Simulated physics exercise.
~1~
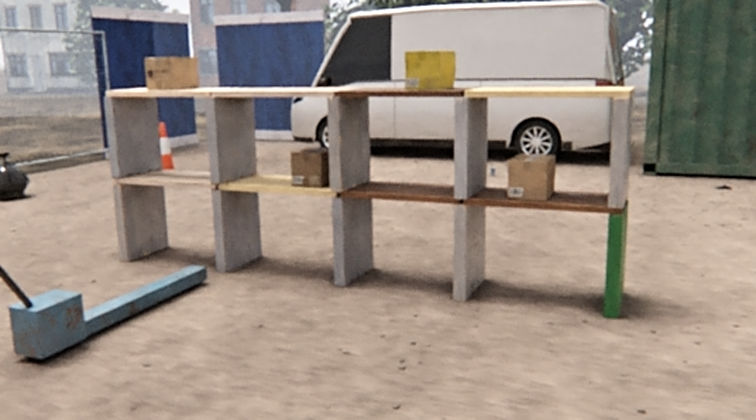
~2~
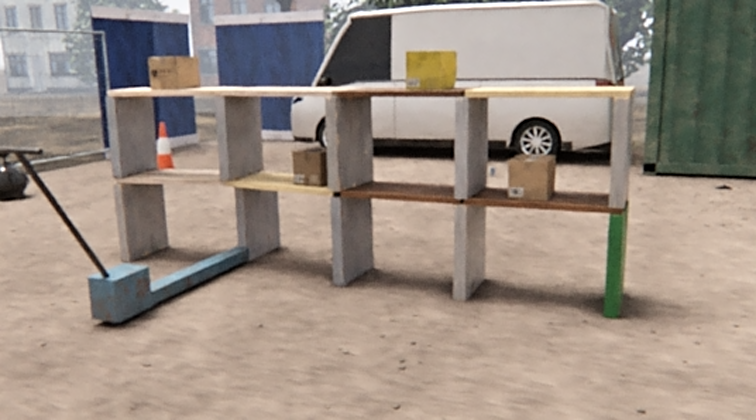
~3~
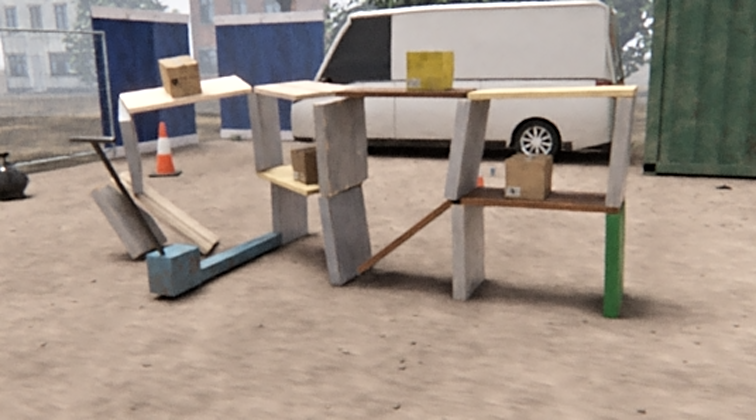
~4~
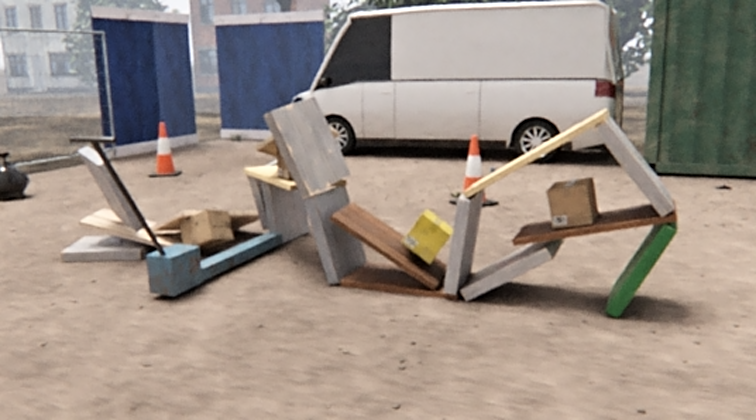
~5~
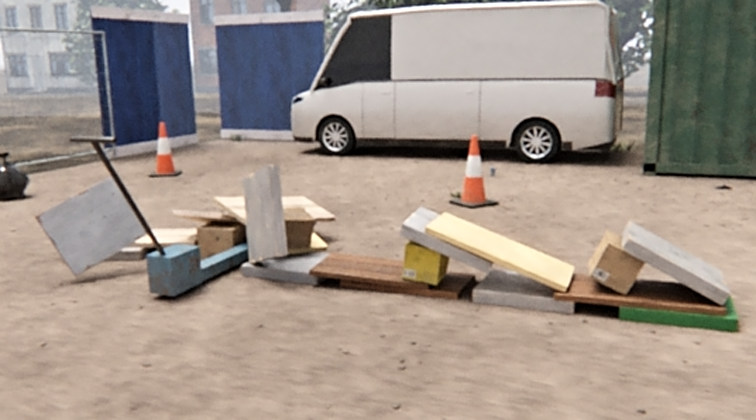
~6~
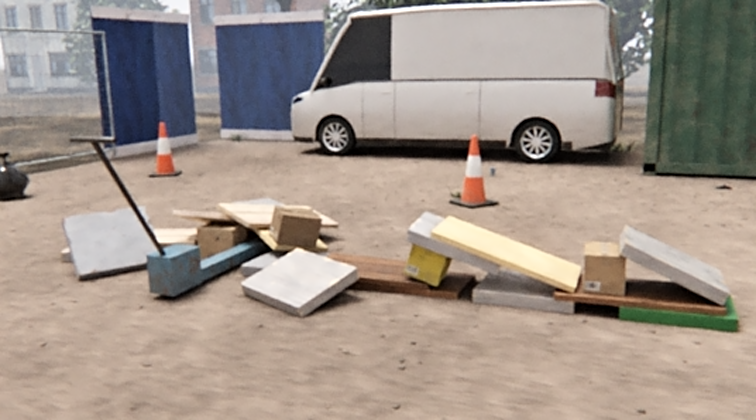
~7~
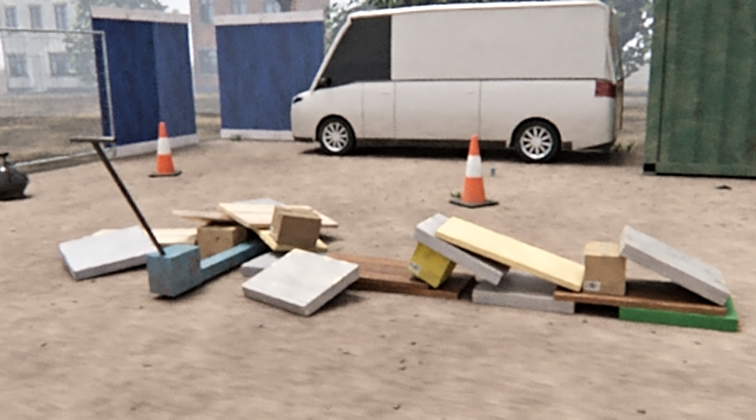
In a dirt yard before a parked white van, a blue floor jack slides right into the base of a two-tier shelf of boards and grey uprights holding cartons; the left end buckles first, then the whole shelf collapses rightward, ending as flat, scattered heaps, the green upright on its side.
